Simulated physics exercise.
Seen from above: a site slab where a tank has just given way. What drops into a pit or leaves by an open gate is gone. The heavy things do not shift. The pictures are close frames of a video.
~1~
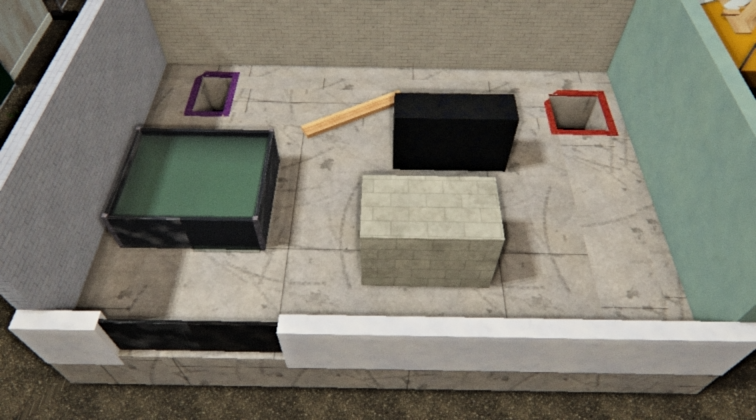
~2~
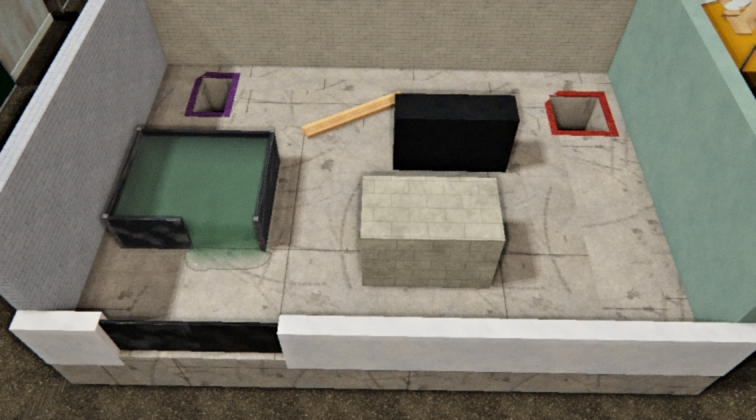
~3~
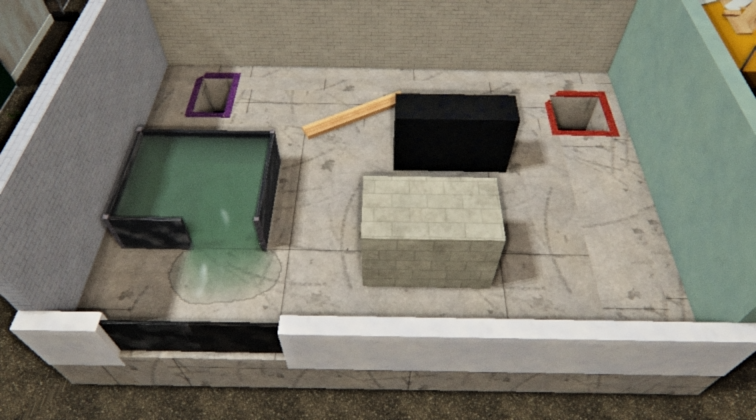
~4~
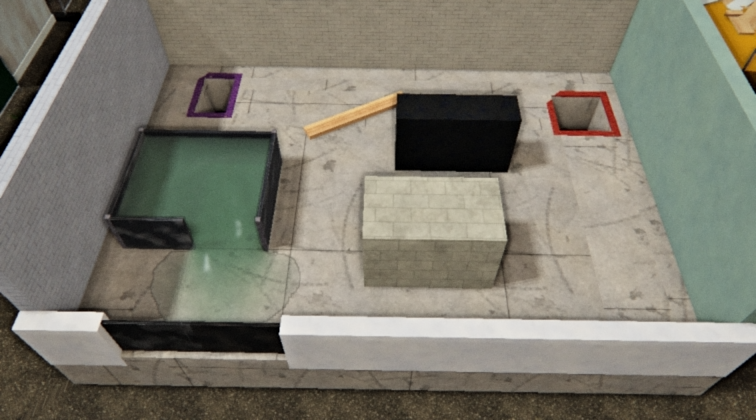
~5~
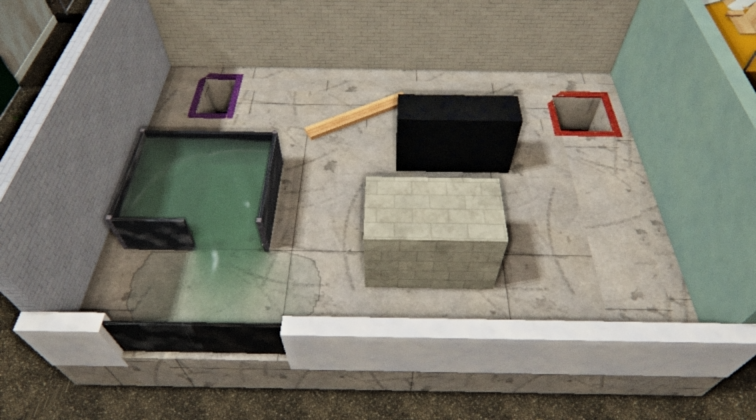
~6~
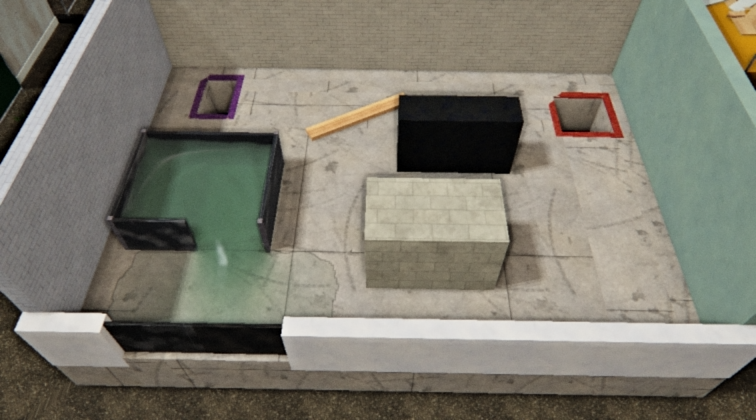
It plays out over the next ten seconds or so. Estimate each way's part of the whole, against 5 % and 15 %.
In the end: The gate takes not even 5 %; the purple pit takes from 5 to 15 %; the red pit takes from 5 to 15 %.
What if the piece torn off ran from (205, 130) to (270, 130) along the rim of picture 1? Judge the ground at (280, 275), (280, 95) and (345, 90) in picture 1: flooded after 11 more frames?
In turn: No water, covered, wet.
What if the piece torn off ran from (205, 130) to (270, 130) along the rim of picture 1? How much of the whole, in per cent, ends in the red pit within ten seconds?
In per cent: Red 20.
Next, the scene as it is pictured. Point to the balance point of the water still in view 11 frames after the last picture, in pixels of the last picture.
Roughly at (231, 255).
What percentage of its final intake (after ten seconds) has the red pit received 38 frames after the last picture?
Close to 20 %.
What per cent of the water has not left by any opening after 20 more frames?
About 100 per cent.
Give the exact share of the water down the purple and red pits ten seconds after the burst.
Roughly 6 per cent, then 12 per cent.
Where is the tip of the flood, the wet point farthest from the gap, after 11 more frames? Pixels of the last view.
Around (591, 349).
A moment on, water covers 10 % of the floor; the gate 0 %, the purple pit 0 %, the red pit 0 %.
Next, water covers 20 % of the floor; the gate 0 %, the purple pit 0 %, the red pit 0 %.
Then, water covers 35 % of the floor; the gate 0 %, the purple pit 0 %, the red pit 0 %.
Later, water covers 60 % of the floor; the gate 0 %, the purple pit 3 %, the red pit 2 %.
In the end, water covers 85 % of the floor; the gate 0 %, the purple pit 7 %, the red pit 12 %.
